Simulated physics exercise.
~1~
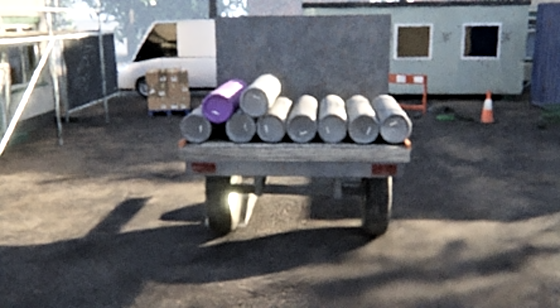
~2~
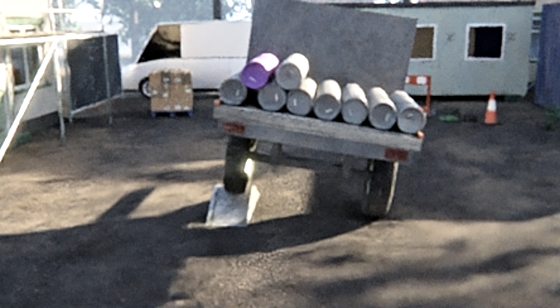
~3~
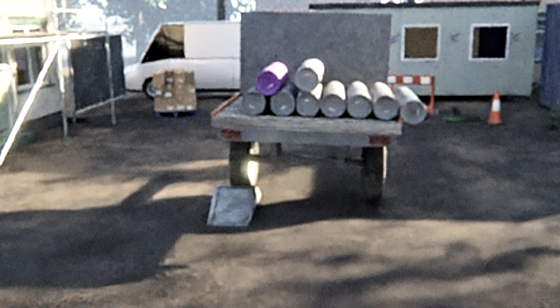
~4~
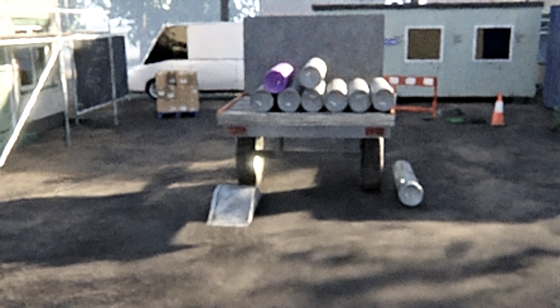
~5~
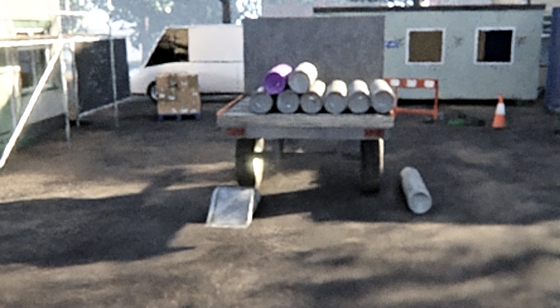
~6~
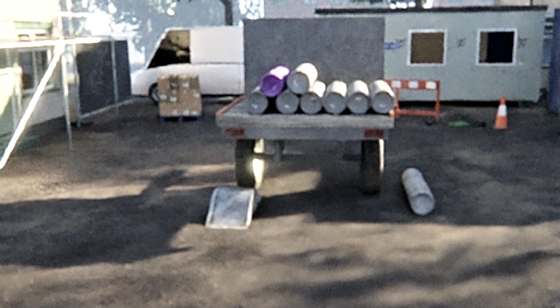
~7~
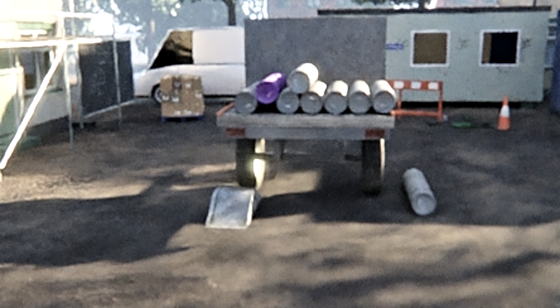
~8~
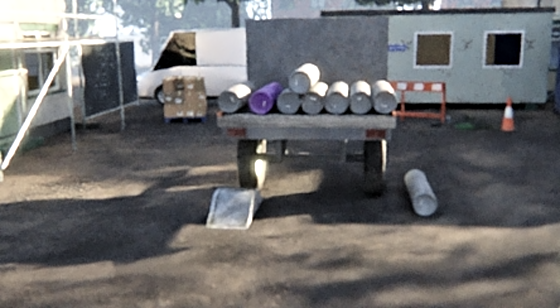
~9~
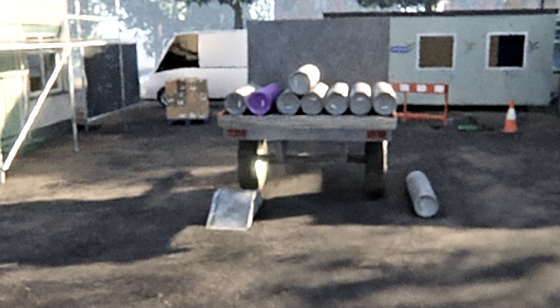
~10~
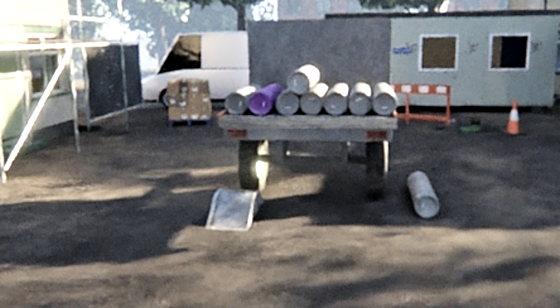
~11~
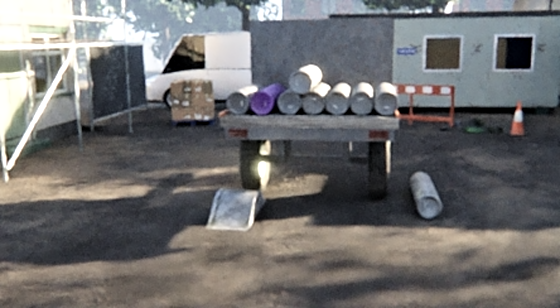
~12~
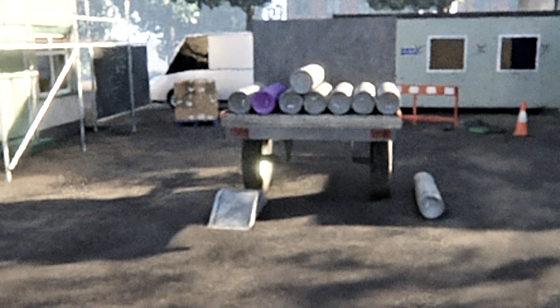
A flat trailer loaded with gas cylinders, one purple at the left and the rest grey, is seen from behind in a yard with a white van, stacked boxes, a pale cabin and an orange cone beyond. Its left wheel rides over a small ramp, tilting the deck to the right, and the load shifts that way. As the deck drops level and halts, a grey cylinder falls off the right side to the ground. The purple one, perched on others, then rolls left and settles down onto the deck. It stays aboard, between grey cylinders.
